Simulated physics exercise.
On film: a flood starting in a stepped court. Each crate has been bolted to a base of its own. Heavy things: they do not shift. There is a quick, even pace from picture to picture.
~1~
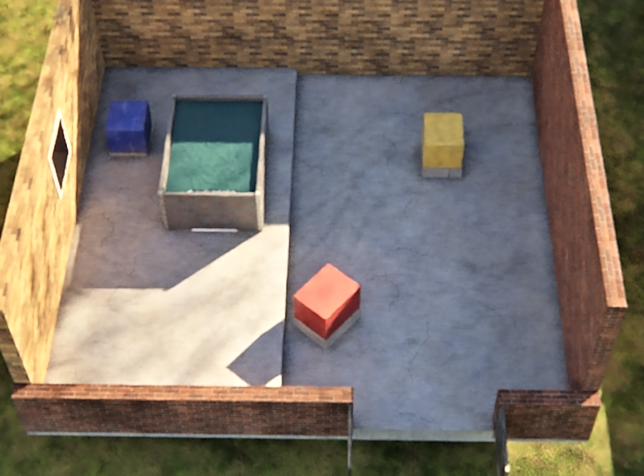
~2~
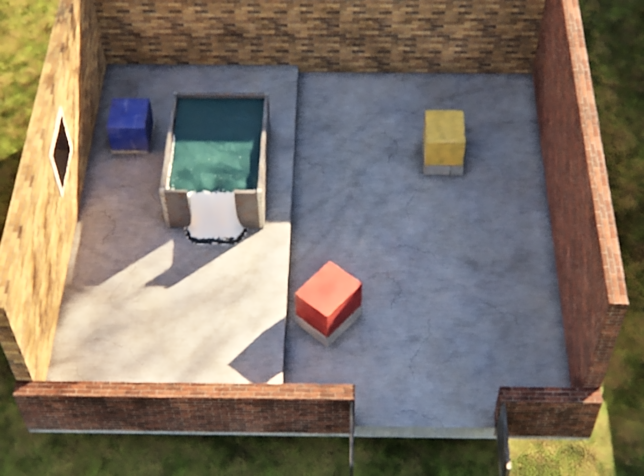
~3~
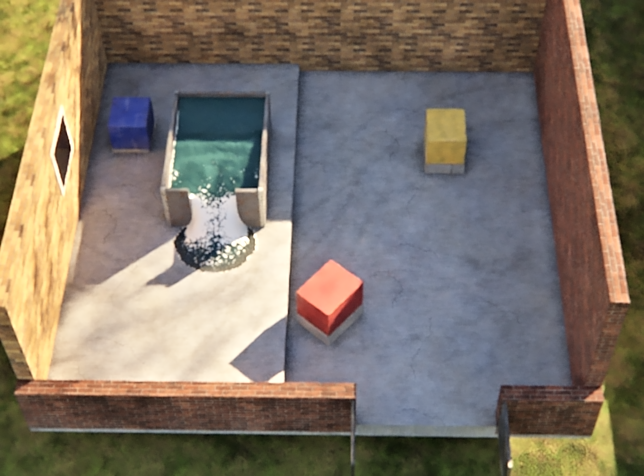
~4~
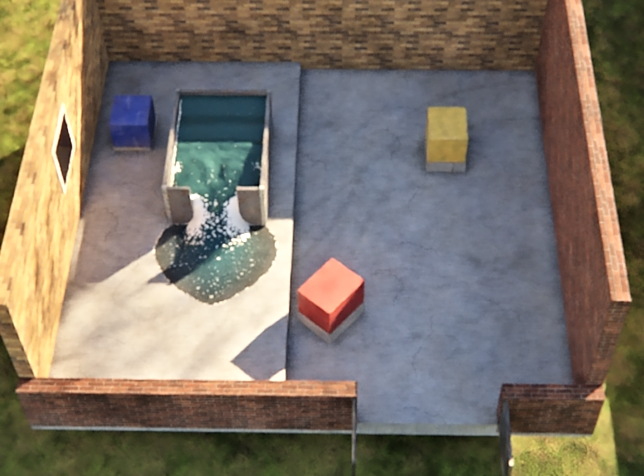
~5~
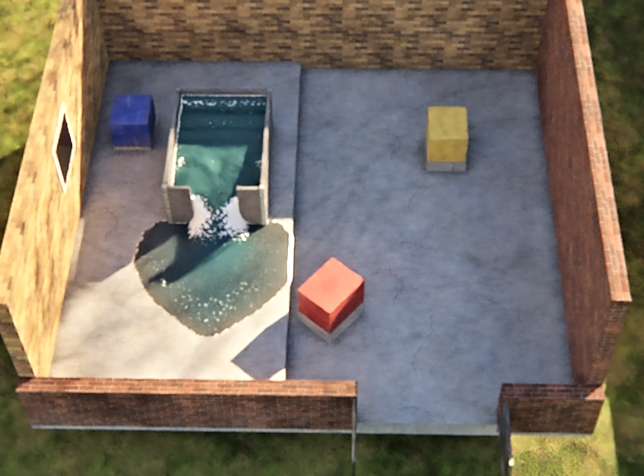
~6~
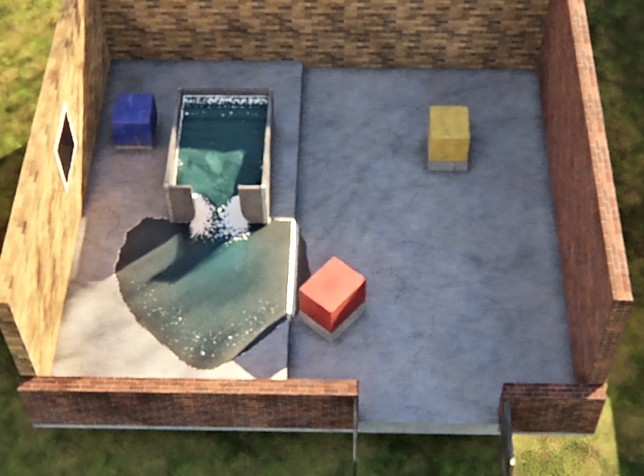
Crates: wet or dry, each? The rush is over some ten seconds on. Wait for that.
Blue crate wet, red crate dry, yellow crate dry.
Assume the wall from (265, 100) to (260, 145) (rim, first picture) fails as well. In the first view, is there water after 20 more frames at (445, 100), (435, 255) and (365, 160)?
Spot one: Reached by the flood. Spot two: Reached by the flood. Spot three: Reached by the flood.
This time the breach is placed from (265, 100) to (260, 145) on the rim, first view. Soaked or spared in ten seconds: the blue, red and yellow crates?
Result: Blue is left untouched, red is left untouched, yellow gets overtopped.
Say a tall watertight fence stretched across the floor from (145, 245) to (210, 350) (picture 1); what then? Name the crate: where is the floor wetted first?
First is the crate marked red.
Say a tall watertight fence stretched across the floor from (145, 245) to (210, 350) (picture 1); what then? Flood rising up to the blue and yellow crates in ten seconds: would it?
Blue: Not reached; yellow: Not reached.
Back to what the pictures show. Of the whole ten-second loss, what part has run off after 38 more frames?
I'd estimate some 55 per cent.
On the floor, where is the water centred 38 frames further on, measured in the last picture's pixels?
My pick is pixel (255, 265).
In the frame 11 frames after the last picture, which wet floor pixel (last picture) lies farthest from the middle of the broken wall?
I'd say around (447, 408).
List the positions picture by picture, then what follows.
The first picture shows the tank at (215, 147) is whole and still.
In the second picture, the front is at (240, 235), out from the gap at (214, 215).
In the third picture, water pours out at (215, 213) and has run to (227, 267).
In the fourth picture, water pours out at (217, 212) and has run to (217, 300).
In the fifth picture, the front is at (210, 332), out from the gap at (217, 211).
In the sixth picture, water pours out at (218, 210) and has run to (204, 366).
A moment on, water covers 25 % of the floor; the blue crate not reached, the red crate water round its plinth, the yellow crate not reached.
Next, water covers 30 % of the floor; the blue crate not reached, the red crate water round its plinth, the yellow crate not reached.
Then, water covers 40 % of the floor; the blue crate not reached, the red crate water round its plinth, the yellow crate not reached.
Later, water covers 60 % of the floor; the blue crate water round its plinth, the red crate water round its plinth, the yellow crate water round its plinth.
In the end, water covers 80 % of the floor; the blue crate was topped, the red crate stayed above the water, the yellow crate stayed above the water.
